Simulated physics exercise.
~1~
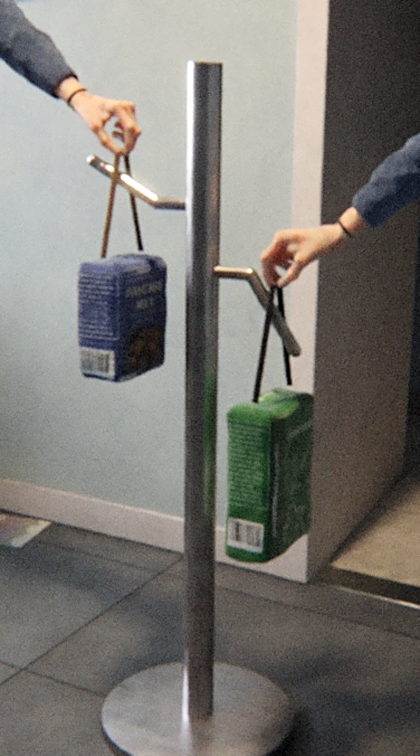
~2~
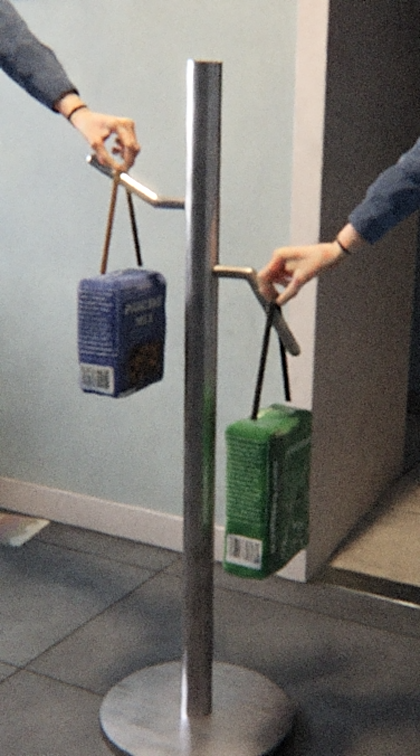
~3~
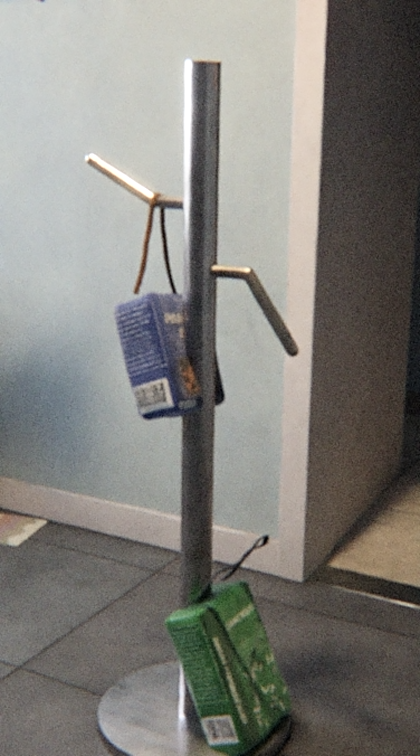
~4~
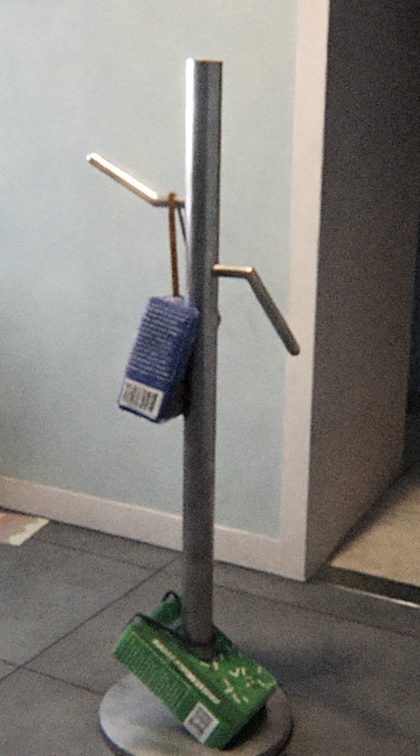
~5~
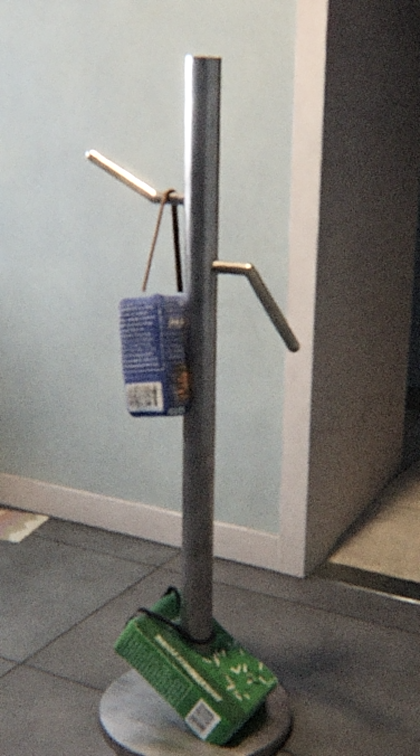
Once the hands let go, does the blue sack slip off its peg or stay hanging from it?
The blue sack stays hanging from the left peg, close to the pole. It is the green sack that comes down, ending on the base of the stand.
